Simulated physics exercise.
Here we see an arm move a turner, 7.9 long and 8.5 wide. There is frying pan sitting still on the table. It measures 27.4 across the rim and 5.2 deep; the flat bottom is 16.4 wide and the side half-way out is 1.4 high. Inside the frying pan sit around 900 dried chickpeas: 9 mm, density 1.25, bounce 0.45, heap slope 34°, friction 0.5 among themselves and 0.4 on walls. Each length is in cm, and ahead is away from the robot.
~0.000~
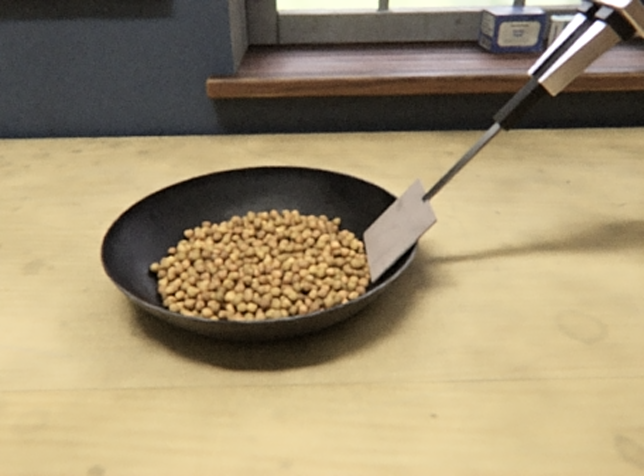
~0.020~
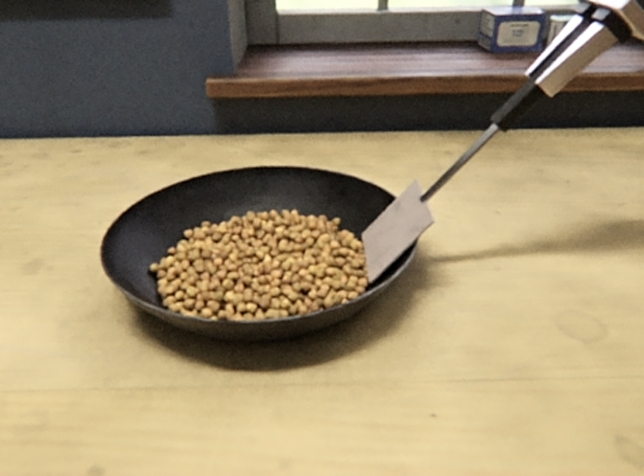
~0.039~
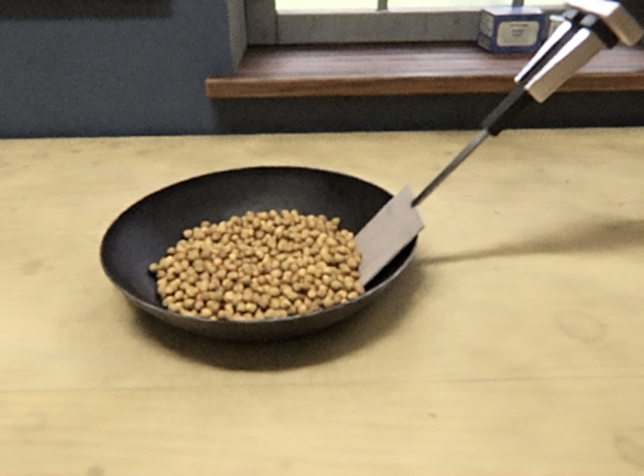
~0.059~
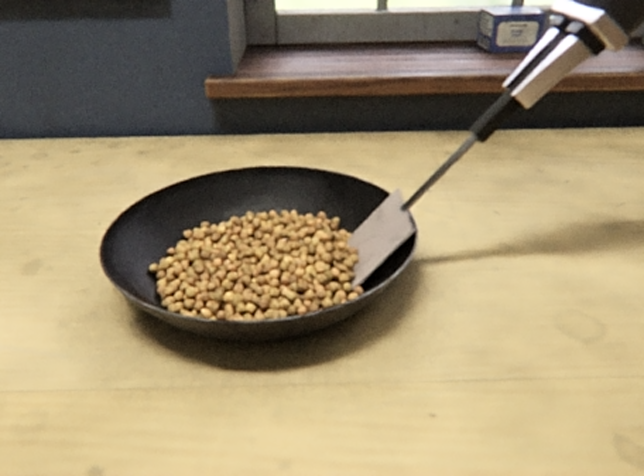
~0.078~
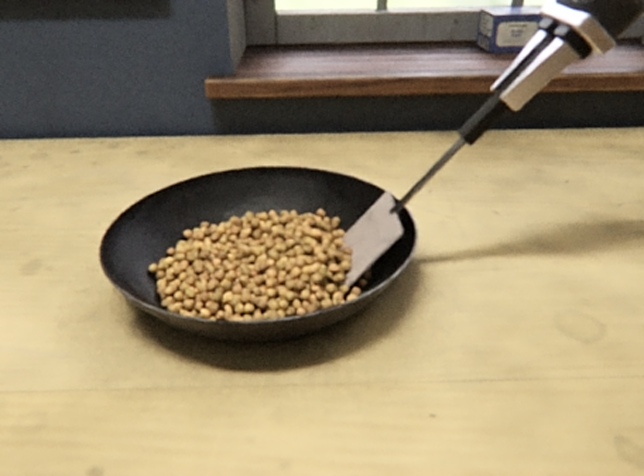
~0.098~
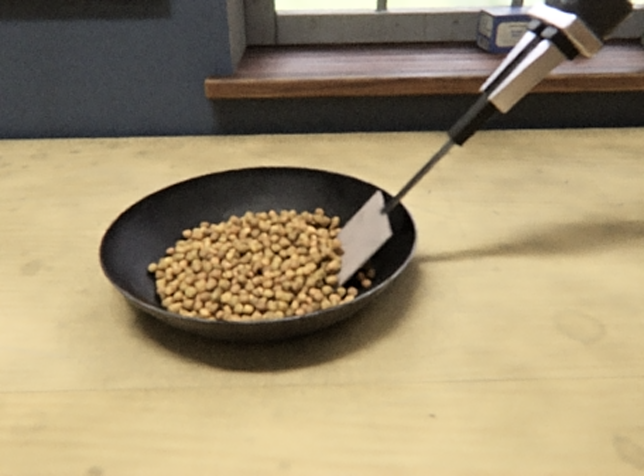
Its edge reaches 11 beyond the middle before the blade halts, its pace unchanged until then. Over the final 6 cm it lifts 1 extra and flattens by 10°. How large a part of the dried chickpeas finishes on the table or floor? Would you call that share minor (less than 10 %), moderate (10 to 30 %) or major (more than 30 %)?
I would call it moderate.
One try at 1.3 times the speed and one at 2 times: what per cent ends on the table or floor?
I'd say near 30 and then near 35 per cent.
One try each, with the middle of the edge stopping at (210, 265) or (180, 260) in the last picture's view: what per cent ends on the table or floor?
Close to 0 and close to 0 per cent, respectively.
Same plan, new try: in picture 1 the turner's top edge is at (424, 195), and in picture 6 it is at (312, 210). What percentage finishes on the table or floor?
Roughly 35 %.
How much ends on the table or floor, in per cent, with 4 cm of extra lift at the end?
Result: Approx. 15 %.
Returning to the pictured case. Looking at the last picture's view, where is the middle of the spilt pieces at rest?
My best guess is near (66, 274).
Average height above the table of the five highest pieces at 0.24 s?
Estimated height above table: Approx. 4 cm.
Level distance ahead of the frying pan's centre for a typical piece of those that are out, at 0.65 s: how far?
18 cm.
By 0.24 s, sloping 50°, highest piece 4 above the table; 895 in the frying pan.
By 0.38 s, sloping 47°, highest piece 6 above the table; 895 in the frying pan.
By 0.65 s, sloping 40°, highest piece 7 above the table; 728 in the frying pan, 153 on the table or floor, 14 on the blade or in flight.
By 1.70 s, sloping 40°, highest piece 7 above the table; 725 in the frying pan, 170 on the table or floor.
Final count, 725 in the frying pan, 170 on the table or floor. That is 19 % on the table or floor.
